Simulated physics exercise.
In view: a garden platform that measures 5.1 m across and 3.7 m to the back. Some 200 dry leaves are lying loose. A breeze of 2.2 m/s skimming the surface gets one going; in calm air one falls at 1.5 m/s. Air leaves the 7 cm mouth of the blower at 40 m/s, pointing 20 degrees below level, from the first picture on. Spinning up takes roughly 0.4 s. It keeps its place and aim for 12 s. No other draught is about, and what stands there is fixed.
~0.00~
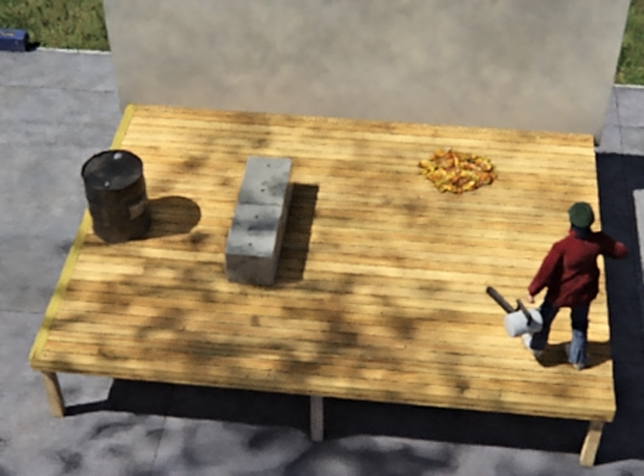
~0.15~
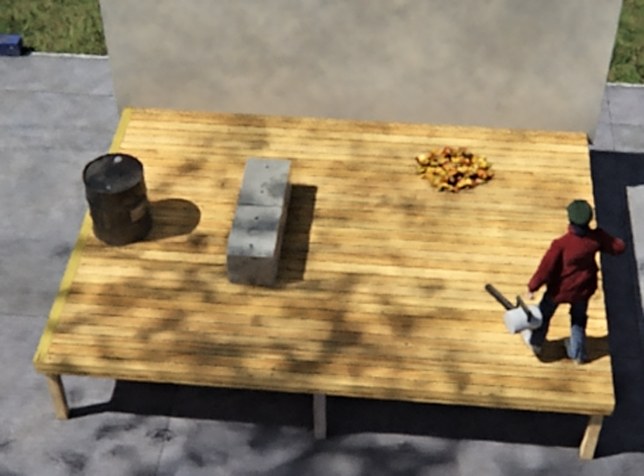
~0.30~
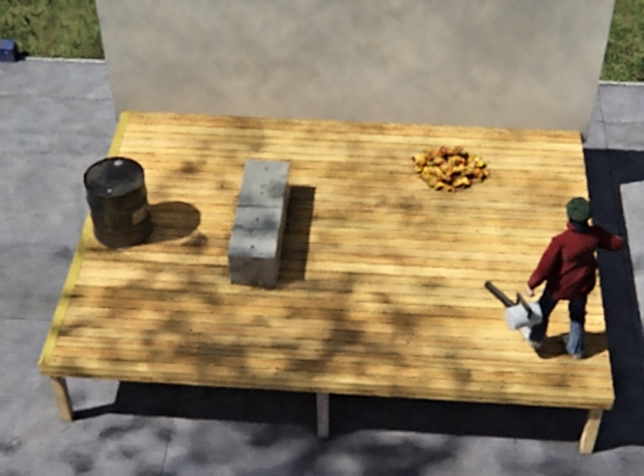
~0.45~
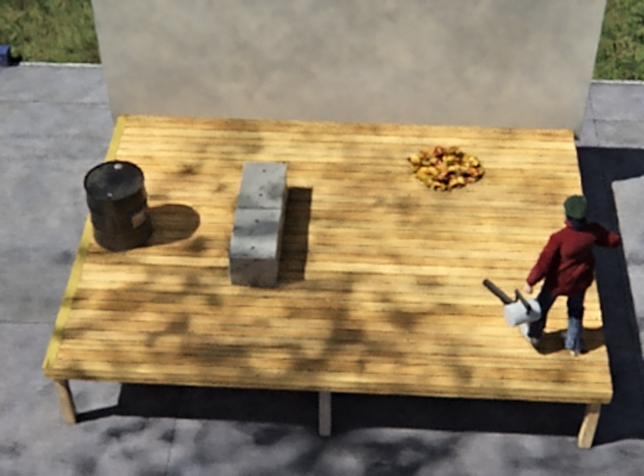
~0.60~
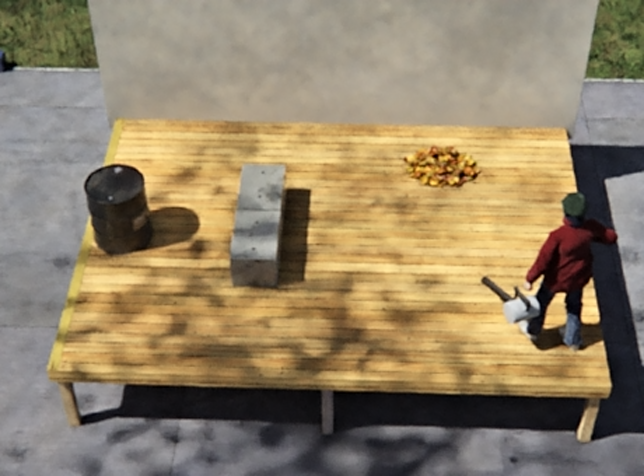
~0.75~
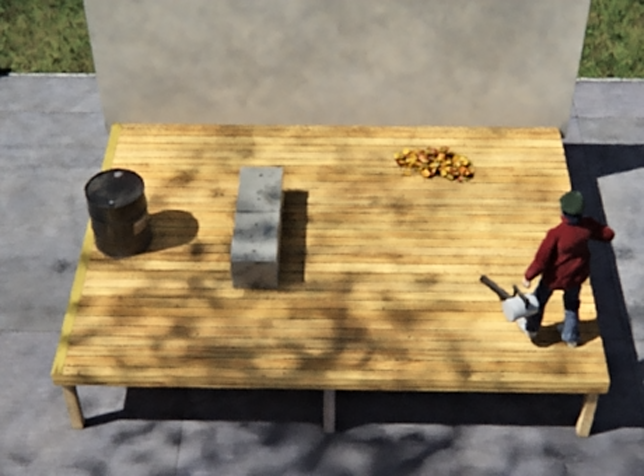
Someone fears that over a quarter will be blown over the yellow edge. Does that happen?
More than a quarter over the yellow edge: No.
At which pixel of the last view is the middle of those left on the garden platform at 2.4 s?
Around (422, 122).
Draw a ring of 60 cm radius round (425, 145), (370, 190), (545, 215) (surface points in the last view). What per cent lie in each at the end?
In turn about 80 %, 0 %, 0 %.
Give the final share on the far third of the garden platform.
About 90 %.
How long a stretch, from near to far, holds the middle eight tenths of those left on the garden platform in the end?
About 0.0 m.
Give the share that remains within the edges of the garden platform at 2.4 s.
Some 100 per cent.
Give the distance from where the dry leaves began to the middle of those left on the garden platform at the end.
About 0.8 m.
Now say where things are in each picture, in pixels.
The middle of the dry leaves is near (455, 170), none has stirred yet and the mouth of the blower is at (489, 290), in the first frame.
The middle of the dry leaves is near (452, 168), none has stirred yet and the yellow edge is centred on (85, 220), in the second frame.
The middle of the dry leaves is near (448, 167), none has stirred yet, the top of a stone seat is at (260, 206) and the top of a barrel is at (114, 176), in the third frame.
The middle of the dry leaves is near (443, 167) and none has stirred yet, in the fourth frame.
The middle of the dry leaves is near (439, 166) and about 1 % have left their places, in the fifth frame.
The middle of the dry leaves is near (436, 161), the farthest in sight from the blower is at (406, 152) and about 35 % have left their places, in the sixth frame.
After 2.4 s, 44 % are on the move or not yet settled, 0 % are over the yellow edge; the middle of those still in play is near (422, 122).
After 3.8 s, 40 % are on the move or not yet settled, 0 % are over the yellow edge; the middle of those still in play is near (422, 122).
After 6.6 s, 32 % are on the move or not yet settled, 3 % are over the yellow edge; the middle of those still in play is near (425, 124).
After 12.0 s, at the end, 10 % are over the yellow edge; the middle of those still in play is near (427, 124).
